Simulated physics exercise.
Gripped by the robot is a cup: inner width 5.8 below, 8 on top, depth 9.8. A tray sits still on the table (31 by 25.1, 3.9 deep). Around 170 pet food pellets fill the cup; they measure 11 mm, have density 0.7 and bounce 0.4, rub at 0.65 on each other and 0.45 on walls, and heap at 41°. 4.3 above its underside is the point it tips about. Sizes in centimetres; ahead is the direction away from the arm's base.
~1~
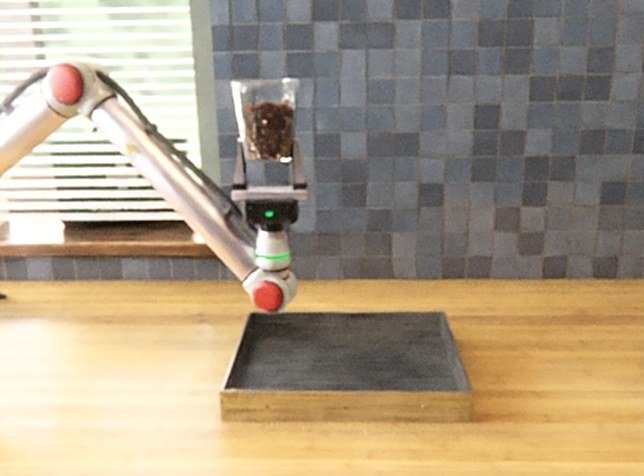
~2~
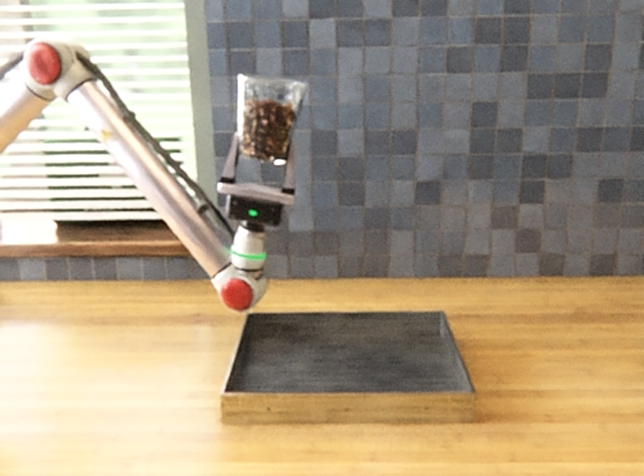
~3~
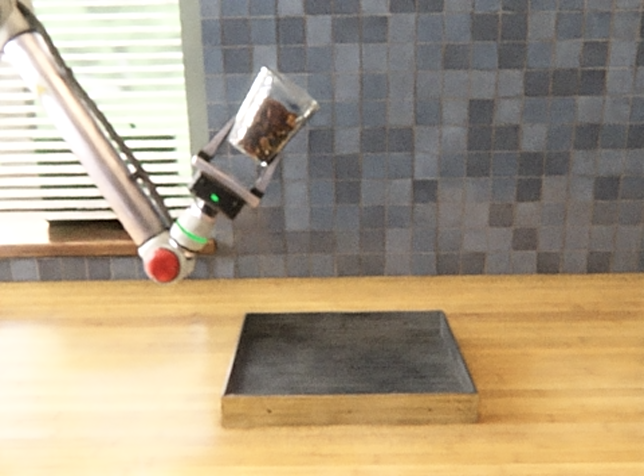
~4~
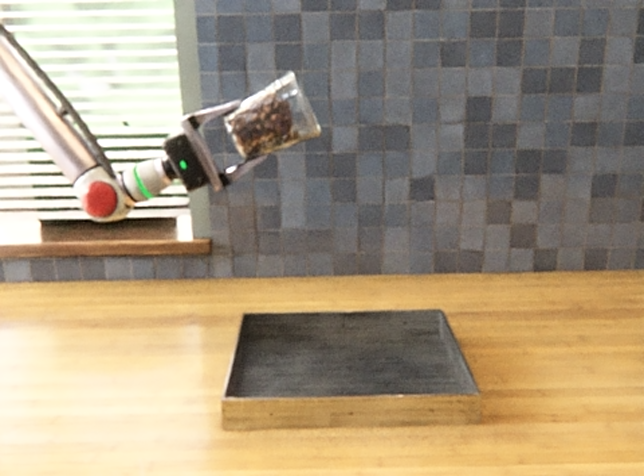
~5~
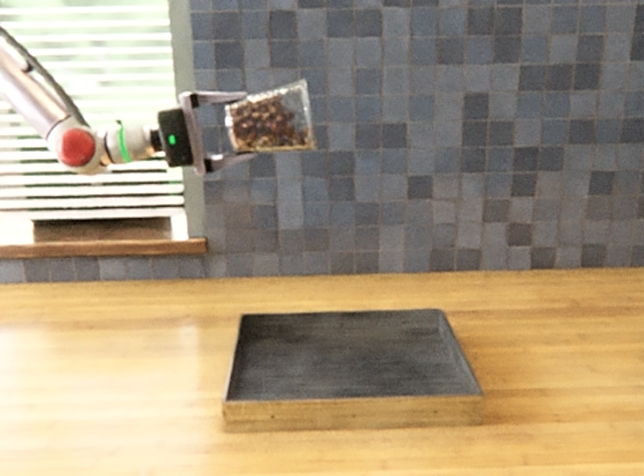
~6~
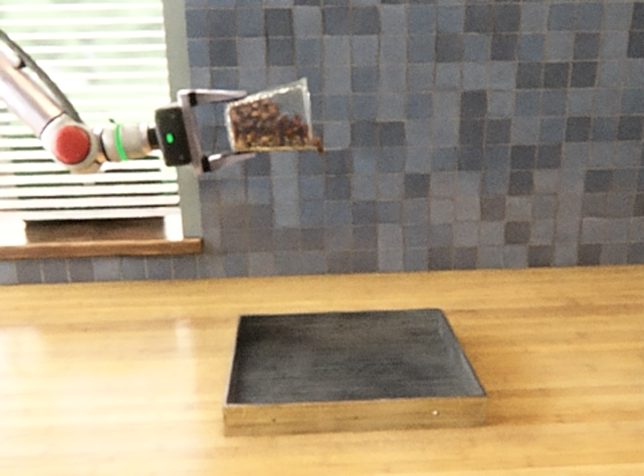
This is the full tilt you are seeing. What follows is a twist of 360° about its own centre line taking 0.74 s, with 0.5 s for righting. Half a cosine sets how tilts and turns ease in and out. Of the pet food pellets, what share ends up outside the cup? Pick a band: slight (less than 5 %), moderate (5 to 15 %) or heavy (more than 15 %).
Heavy.
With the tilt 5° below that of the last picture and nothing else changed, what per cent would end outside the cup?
In that case some 10 per cent.
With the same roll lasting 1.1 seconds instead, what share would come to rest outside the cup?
About 30 %.
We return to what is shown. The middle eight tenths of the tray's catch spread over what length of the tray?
Around 10 cm.
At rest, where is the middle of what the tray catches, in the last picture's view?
I'd mark it about (369, 366) in the last picture.
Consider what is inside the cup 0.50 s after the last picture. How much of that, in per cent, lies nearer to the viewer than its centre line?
Around 40 percent.
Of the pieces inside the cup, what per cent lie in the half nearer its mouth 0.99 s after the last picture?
40 percent or so.
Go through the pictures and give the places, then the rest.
In the first picture, cup middle at (268, 122), upright; upper third of the load around (267, 111), from x 245 to 290, top at y 100; 174 in the cup.
In the second picture, cup middle at (268, 121), tipped 11°; upper third of the load around (266, 110), from x 245 to 290, top at y 100.
In the third picture, cup middle at (269, 120), tipped 37°; upper third of the load around (267, 110), from x 235 to 295, top at y 95.
In the fourth picture, cup middle at (270, 121), tipped 66°; upper third of the load around (268, 110), from x 230 to 295, top at y 95.
In the fifth picture, cup middle at (270, 121), tipped 82°; upper third of the load around (264, 111), from x 235 to 315, top at y 100.
In the sixth picture, cup middle at (269, 121), tipped 83°; upper third of the load around (257, 113), from x 230 to 320, top at y 100; 173 in the cup, 1 in flight or on a rim.
Then, 0.50 s later, tipped 83°, highest piece 39 above the table; 157 in the cup, 6 in the tray, 11 in flight or on a rim.
Then, 0.99 s later, tipped 41°, highest piece 38 above the table; 136 in the cup, 34 in the tray, 4 in flight or on a rim.
Then, 1.44 s later, upright, highest piece 40 above the table; 136 in the cup, 38 in the tray.
Then, 2.14 s later, upright, highest piece 40 above the table; 136 in the cup, 38 in the tray.
At rest, 136 in the cup, 38 in the tray. That is 22 % outside the cup.
